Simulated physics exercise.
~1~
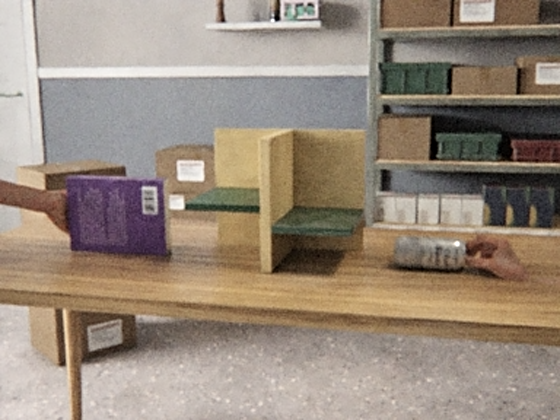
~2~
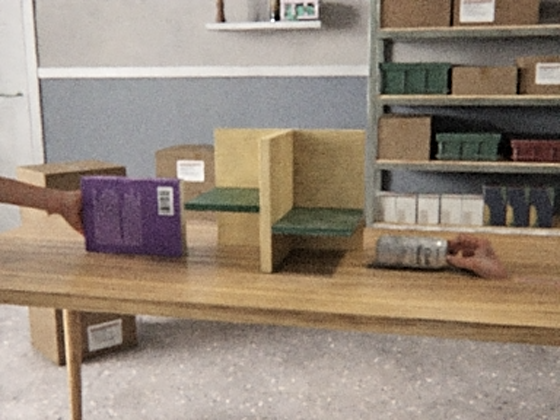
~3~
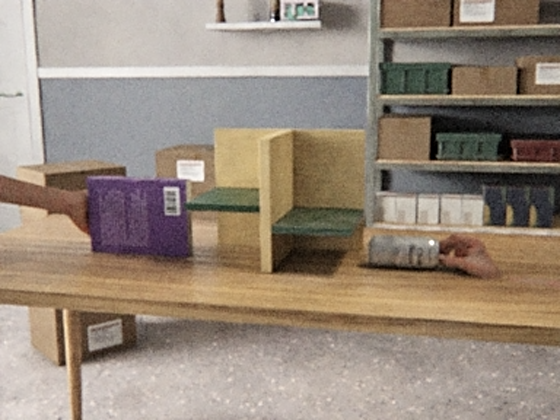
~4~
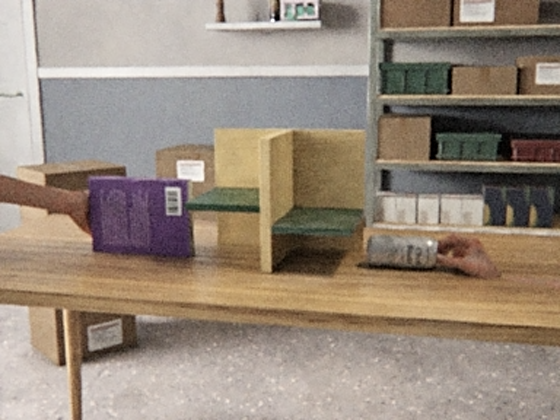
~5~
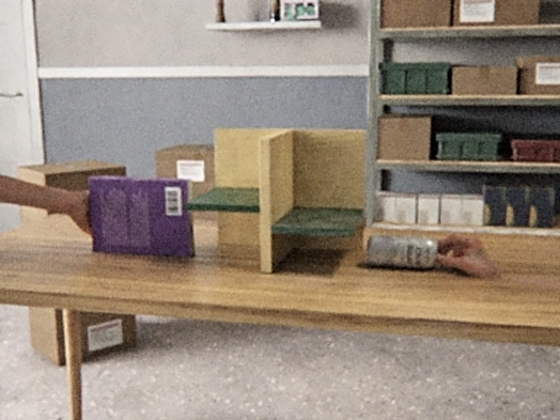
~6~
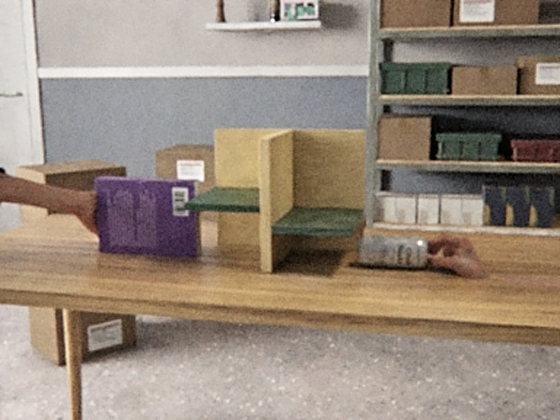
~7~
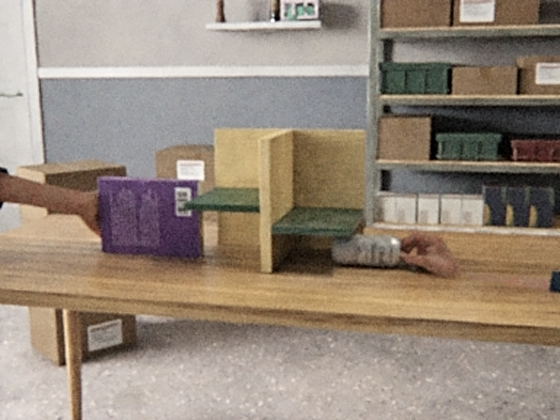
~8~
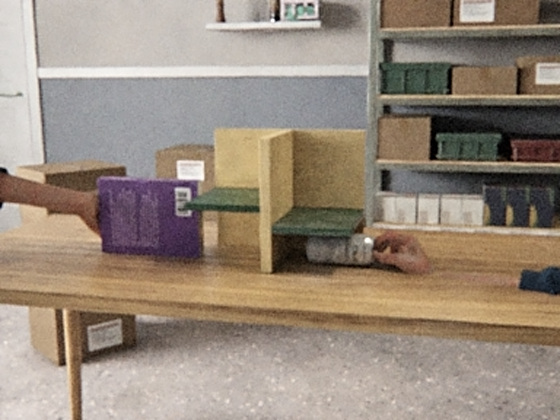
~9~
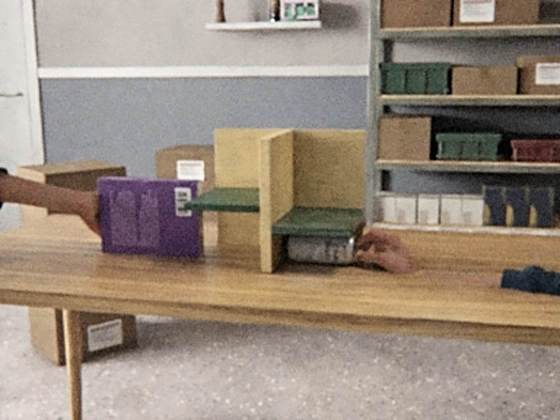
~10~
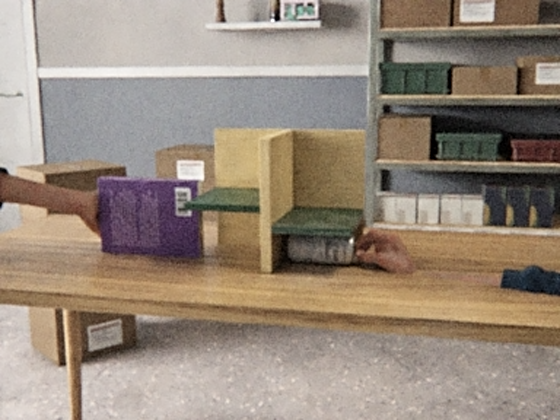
A purple book held upright on its long edge by a hand at the left faces a pale wooden divider with a green shelf on each side, seen from the front across a wooden table in a storeroom with boxes and bins behind. At the right, another hand holds a silvery-white can lying on its side. Both hands push inward, and the book slides right until it stops against the edge of the left shelf. The can keeps sliding left and passes beneath the right shelf. It ends resting underneath, while the book remains outside.
